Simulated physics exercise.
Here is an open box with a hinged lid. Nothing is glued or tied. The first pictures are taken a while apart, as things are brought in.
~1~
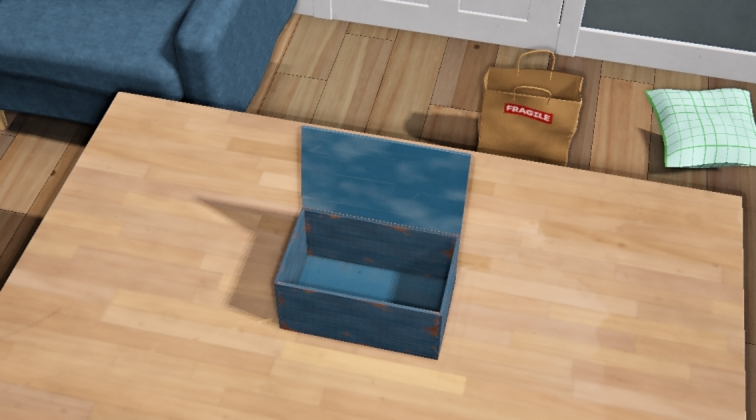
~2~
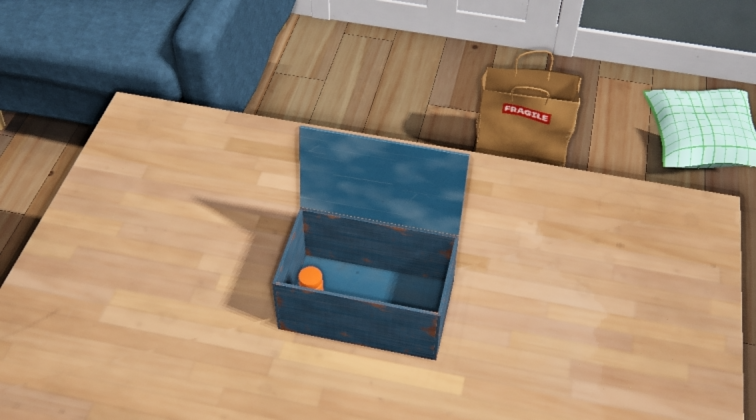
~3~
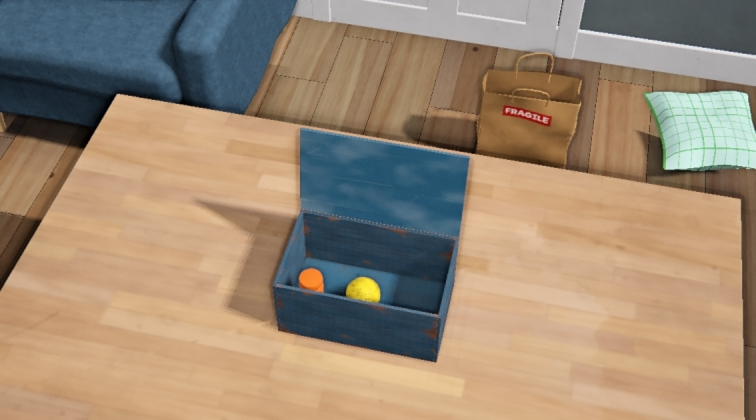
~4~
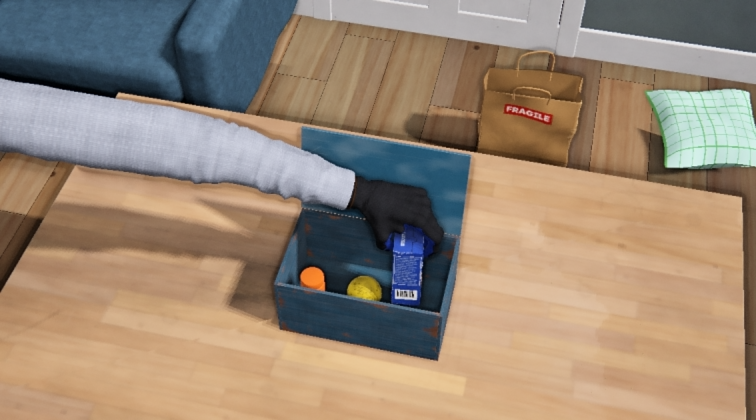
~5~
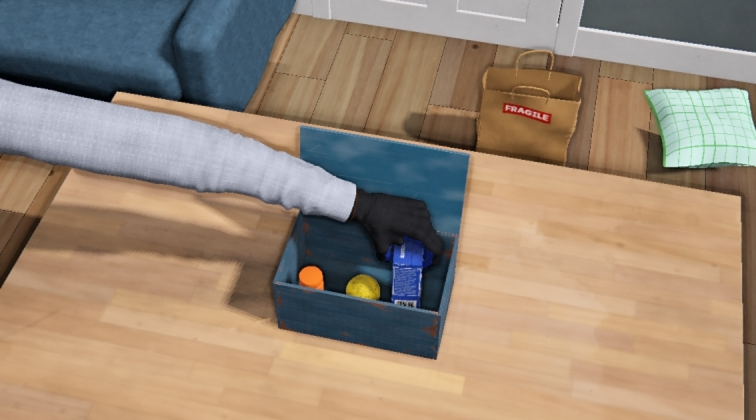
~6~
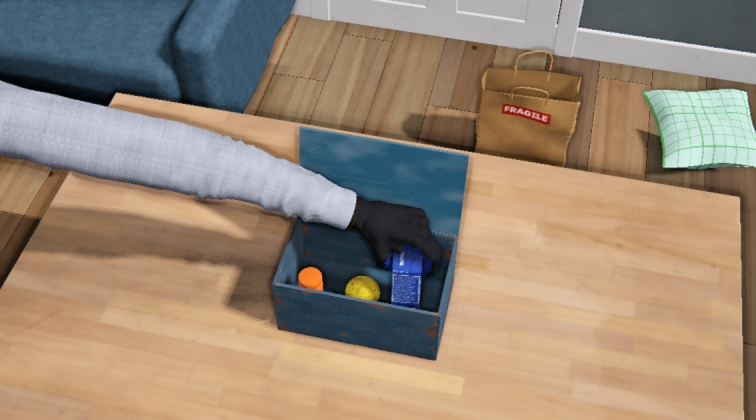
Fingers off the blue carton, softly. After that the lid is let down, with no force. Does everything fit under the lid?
Here the lid will not close.
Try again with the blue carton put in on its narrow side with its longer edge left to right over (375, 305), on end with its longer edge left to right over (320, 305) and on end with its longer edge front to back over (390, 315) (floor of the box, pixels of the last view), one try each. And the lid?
In the first case it will not close; in the second case it shuts flat; in the third case it will not close.
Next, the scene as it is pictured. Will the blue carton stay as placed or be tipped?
It stays as placed.
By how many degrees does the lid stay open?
About 20°.
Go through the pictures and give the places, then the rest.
In the first picture, the last thing is not in view yet.
In the second picture, the last thing is not in view yet.
In the third picture, the last thing is not in view yet.
In the fourth picture, coming down; blue carton (408, 266).
In the fifth picture, coming down; blue carton (407, 277).
In the sixth picture, in place under the hand; blue carton (407, 284).
Then, 1.30 s later than the last frame, lid 78° above the rim.
Then, 1.70 s later than the last frame, lid 48° above the rim.
When it is over, lid 21° above the rim; all 3 as before. End places, in pixels of the last picture, blue carton near (407, 284).
